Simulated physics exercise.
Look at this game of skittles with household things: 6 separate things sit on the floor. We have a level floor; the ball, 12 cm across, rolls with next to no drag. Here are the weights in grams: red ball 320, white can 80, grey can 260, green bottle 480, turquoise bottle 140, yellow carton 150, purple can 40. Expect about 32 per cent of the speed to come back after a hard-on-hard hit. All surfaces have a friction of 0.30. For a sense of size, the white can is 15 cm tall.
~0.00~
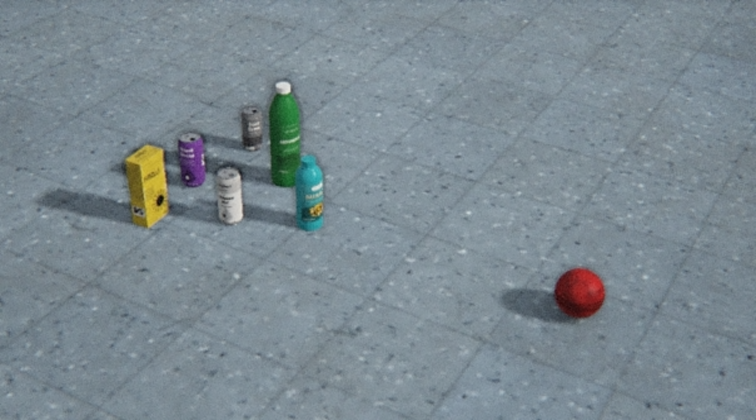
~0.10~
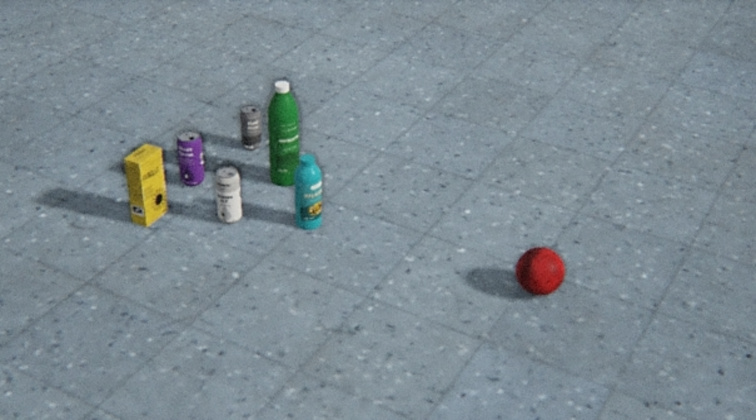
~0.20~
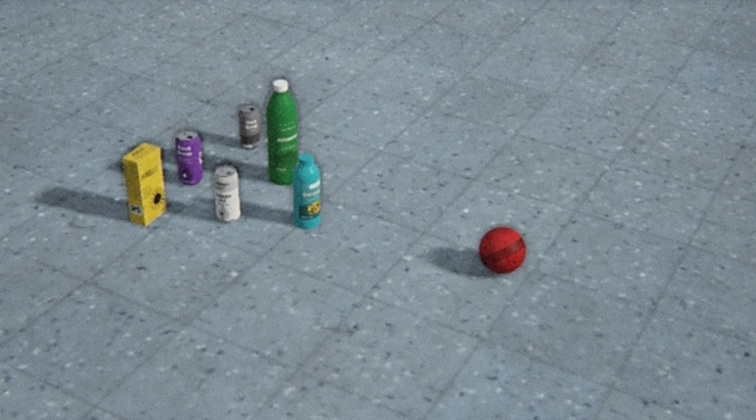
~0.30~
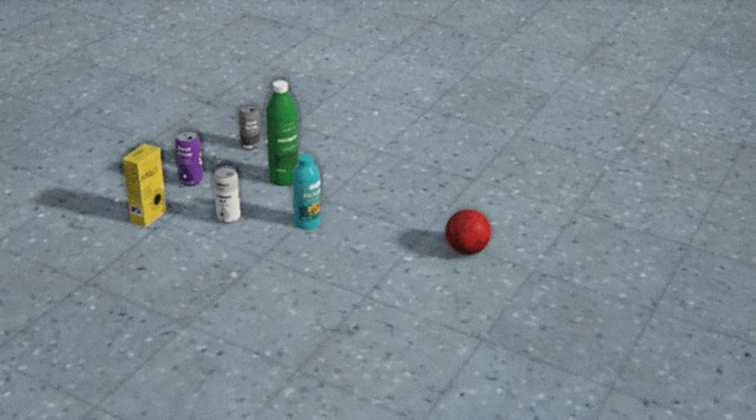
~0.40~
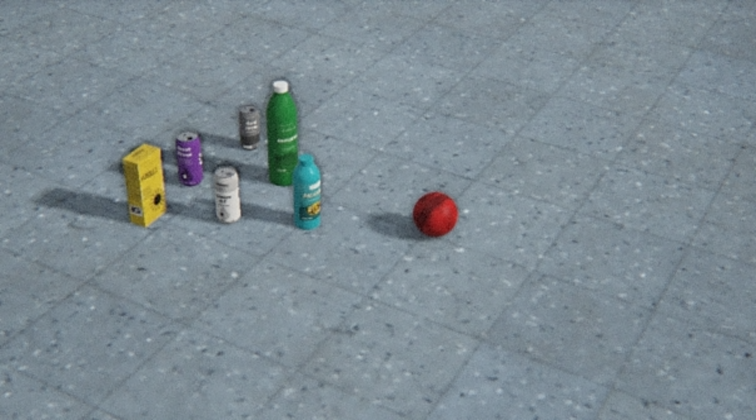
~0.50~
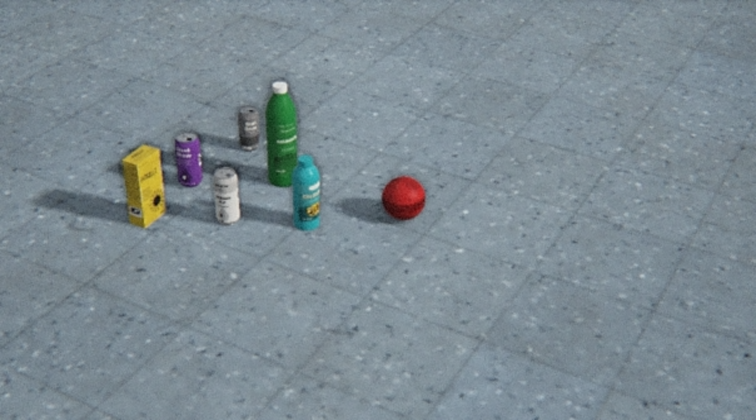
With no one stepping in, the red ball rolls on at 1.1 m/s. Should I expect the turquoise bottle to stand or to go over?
Expect it to stand.
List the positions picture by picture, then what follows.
In the first frame, ball has run 0 cm; red ball (579, 293); turquoise bottle (309, 192).
In the second frame, ball has run 11 cm; red ball (540, 271); green bottle (284, 133).
In the third frame, ball has run 22 cm; red ball (502, 250); purple can (189, 158).
In the fourth frame, ball has run 33 cm; red ball (468, 232); grey can (249, 128).
In the fifth frame, ball has run 44 cm; red ball (435, 215); yellow carton (145, 186).
In the sixth frame, ball has run 55 cm; red ball (404, 199); turquoise bottle (306, 192).
After 0.90 s, ball has run 98 cm; red ball near (293, 138).
After 1.40 s, ball has run 137 cm; red ball near (238, 81); grey can moved 5 cm.
After 2.00 s, ball has run 182 cm; red ball near (193, 25); grey can moved 5 cm.
In the end (2.4 s), all 6 under 8 cm from the start. At the end, from the last picture's camera, turquoise bottle near (306, 192).
